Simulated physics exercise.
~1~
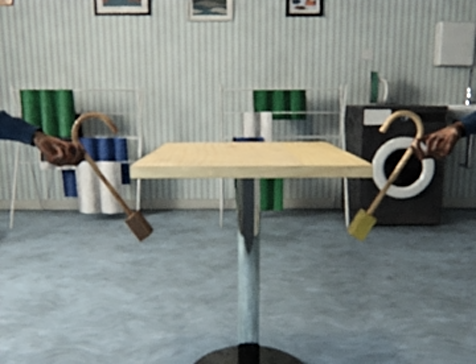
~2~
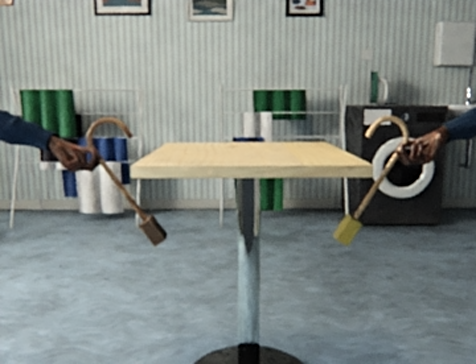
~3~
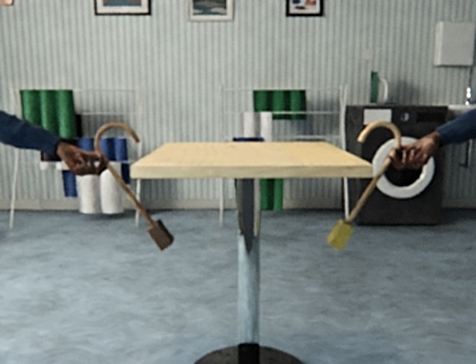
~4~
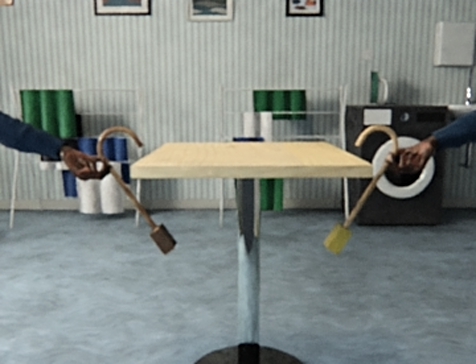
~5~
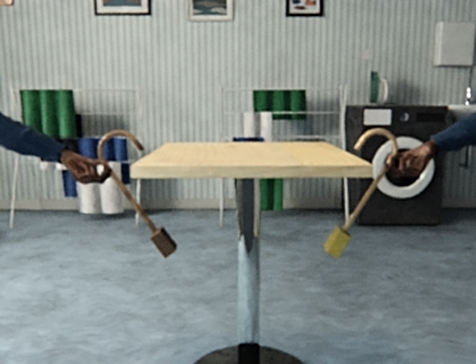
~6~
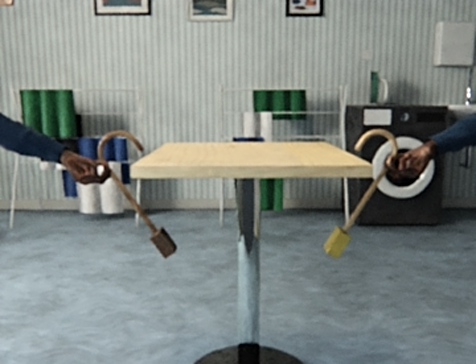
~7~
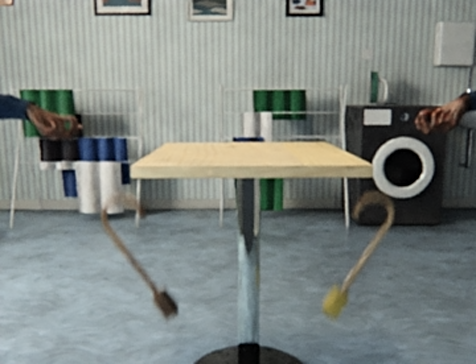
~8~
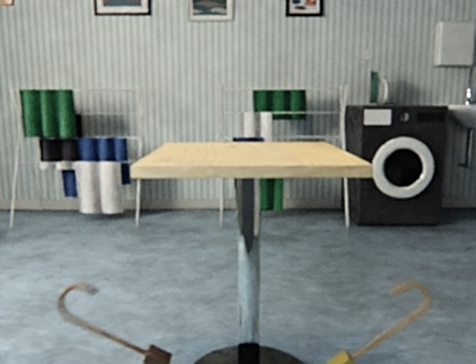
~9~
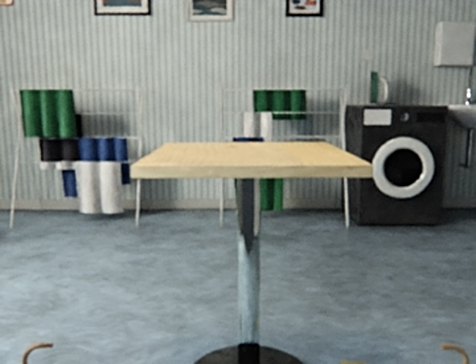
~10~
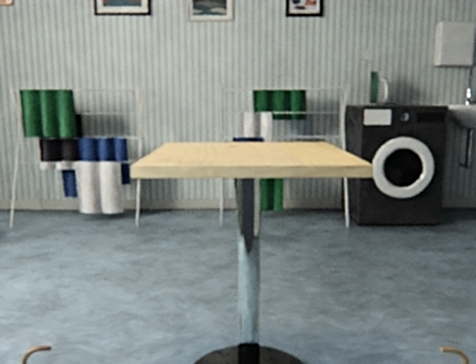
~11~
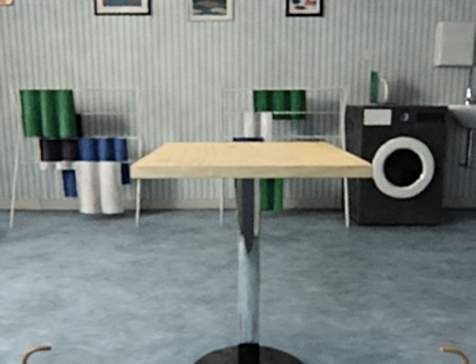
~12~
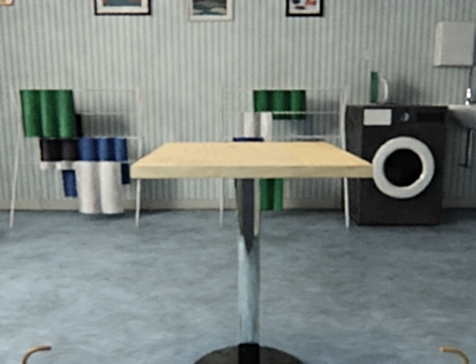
Two hands release hooked brushes beside a table, and both drop to the floor.
